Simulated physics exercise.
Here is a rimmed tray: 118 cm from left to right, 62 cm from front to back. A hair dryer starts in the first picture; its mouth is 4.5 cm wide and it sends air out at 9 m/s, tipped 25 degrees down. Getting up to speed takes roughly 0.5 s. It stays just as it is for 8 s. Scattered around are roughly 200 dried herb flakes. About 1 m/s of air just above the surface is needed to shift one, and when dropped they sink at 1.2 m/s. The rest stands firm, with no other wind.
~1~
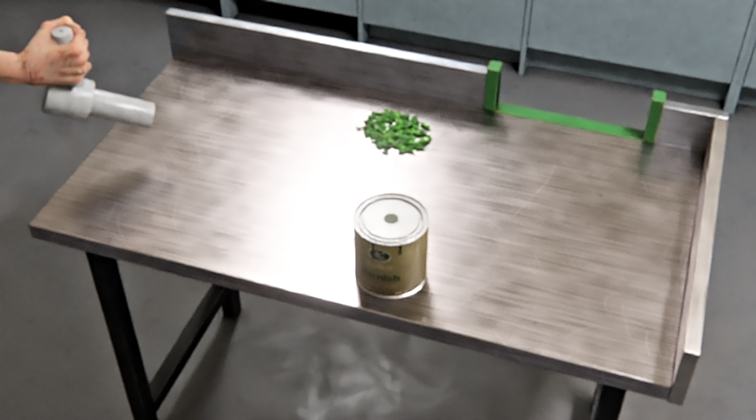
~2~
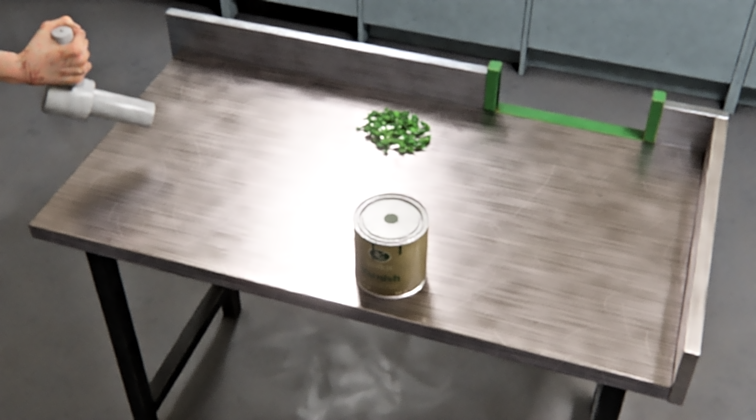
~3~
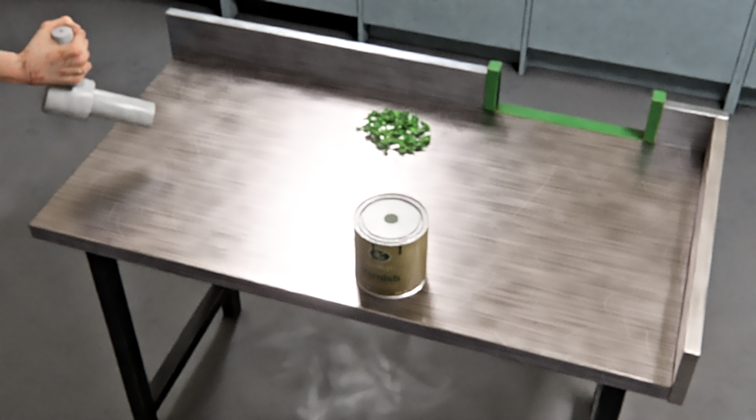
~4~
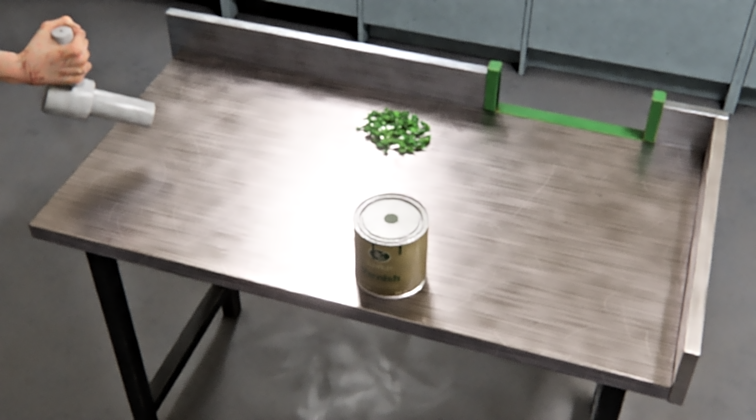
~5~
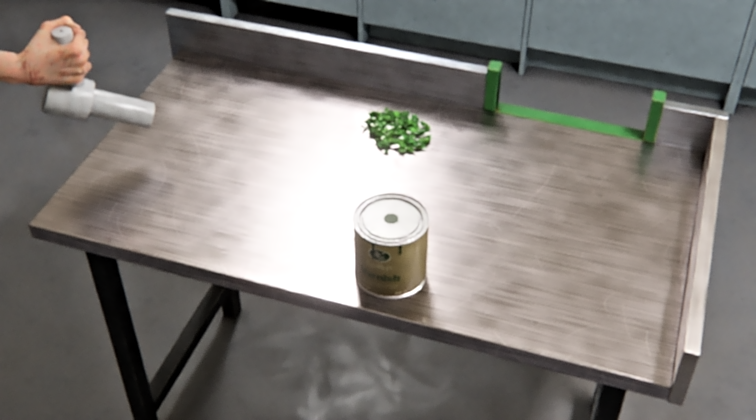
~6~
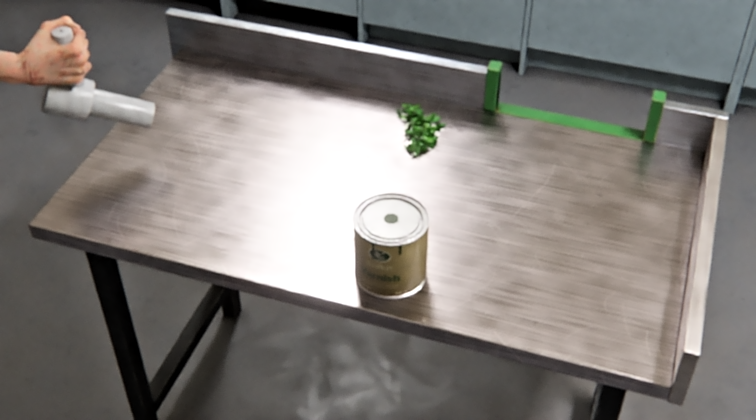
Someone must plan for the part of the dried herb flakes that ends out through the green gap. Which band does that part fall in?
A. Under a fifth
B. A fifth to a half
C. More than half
The answer is C.
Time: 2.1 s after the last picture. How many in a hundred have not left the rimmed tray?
Around 25 %.
Then, 1.2 s after the last picture the count stands so, 74 % are out through the green gap; the middle of those still in play is near (703, 161).
Then, 2.1 s after the last picture the count stands so, 74 % are out through the green gap; the middle of those still in play is near (702, 160).
Then, 4.0 s after the last picture the count stands so, 74 % are out through the green gap; the middle of those still in play is near (700, 163).
Then, 7.6 s after the last picture, at the end, 74 % are out through the green gap; the middle of those still in play is near (702, 169).
